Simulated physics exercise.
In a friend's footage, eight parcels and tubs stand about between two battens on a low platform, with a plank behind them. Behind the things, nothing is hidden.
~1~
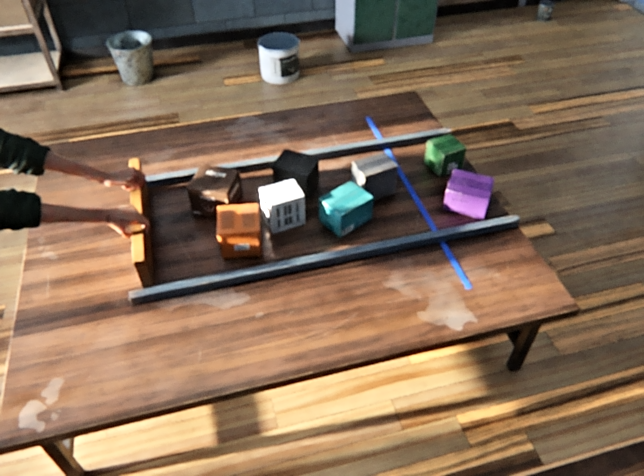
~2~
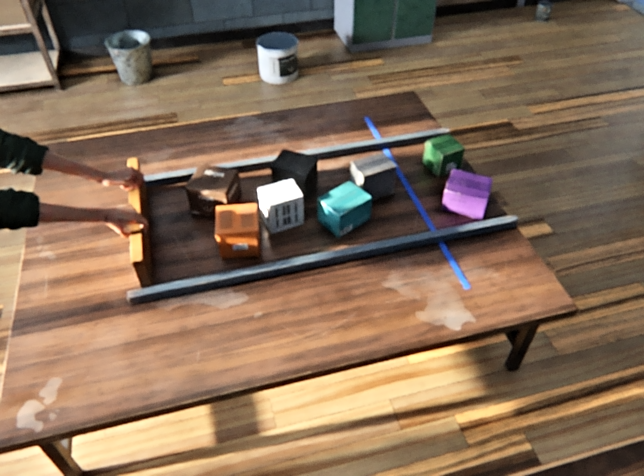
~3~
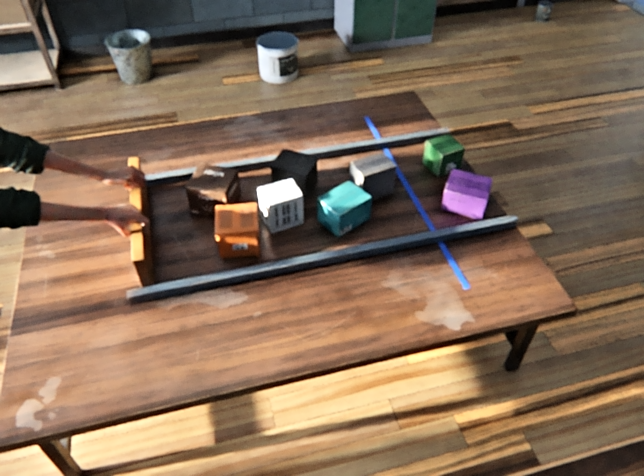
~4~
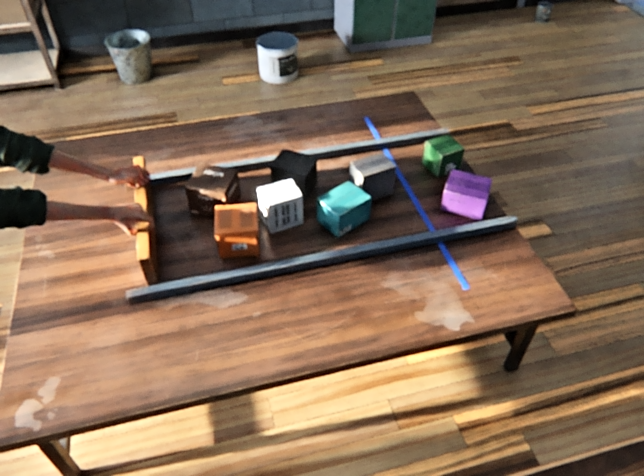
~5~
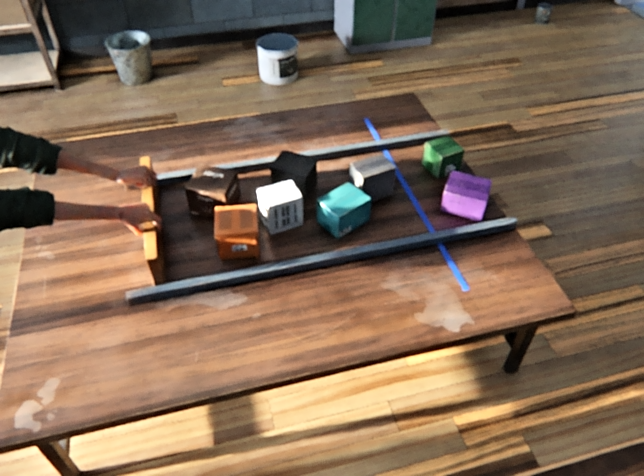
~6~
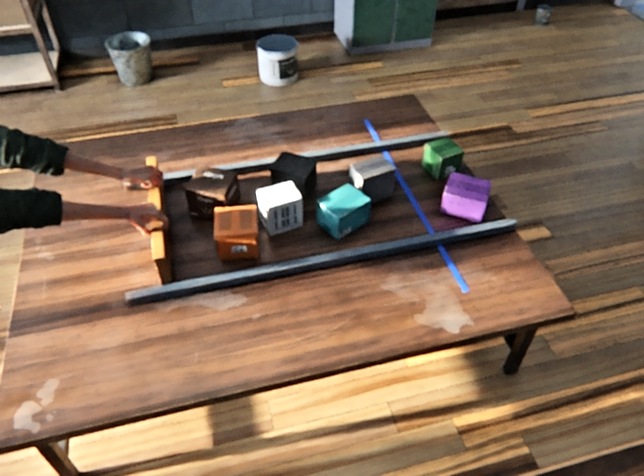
On a low wooden platform, several coloured parcels and boxes sit between two dark battens, some beyond a strip of blue tape. At the left, two hands slide an orange plank slightly right towards them, while the items stay still.
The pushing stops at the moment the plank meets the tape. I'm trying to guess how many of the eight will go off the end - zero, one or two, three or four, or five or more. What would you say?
I would say one or two.
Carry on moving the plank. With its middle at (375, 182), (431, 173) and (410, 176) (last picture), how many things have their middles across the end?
First 0, next 5, last 2.
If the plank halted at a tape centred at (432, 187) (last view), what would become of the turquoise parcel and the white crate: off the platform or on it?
The turquoise parcel tumbles off, the white crate survives.
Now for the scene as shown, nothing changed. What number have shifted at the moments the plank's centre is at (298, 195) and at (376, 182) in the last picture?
At the first spot 6, then 8.
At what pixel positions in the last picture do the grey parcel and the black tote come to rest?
Listed in order, first is (470, 178) and the other is (447, 148).
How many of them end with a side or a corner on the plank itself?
Number in contact with it: 2.
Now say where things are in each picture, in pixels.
In the first picture, green parcel (445, 155); purple parcel (468, 194); grey parcel (374, 178); plank (141, 221); tape (410, 189).
In the second picture, purple parcel (467, 194); brown box (214, 191).
In the third picture, grey parcel (372, 178); black tote (295, 175).
In the fourth picture, green parcel (443, 156); turquoise parcel (344, 209).
In the fifth picture, purple parcel (466, 196); white crate (281, 207).
In the sixth picture, green parcel (443, 159); purple parcel (466, 197); grey parcel (371, 180); plank (159, 218); tape (408, 191).
Early on, none off yet; green parcel at rest near (443, 159); purple parcel at rest near (466, 197); grey parcel at rest near (371, 180).
A while later, none off yet; green parcel at rest near (443, 159); purple parcel at rest near (466, 197); grey parcel travelled a little near (393, 180).
Further along, none off yet; green parcel at rest near (444, 158); purple parcel travelled a little near (476, 195); grey parcel travelled well along near (432, 179).
Finally, the number that fall off is one or two; lost, purple parcel and green parcel.
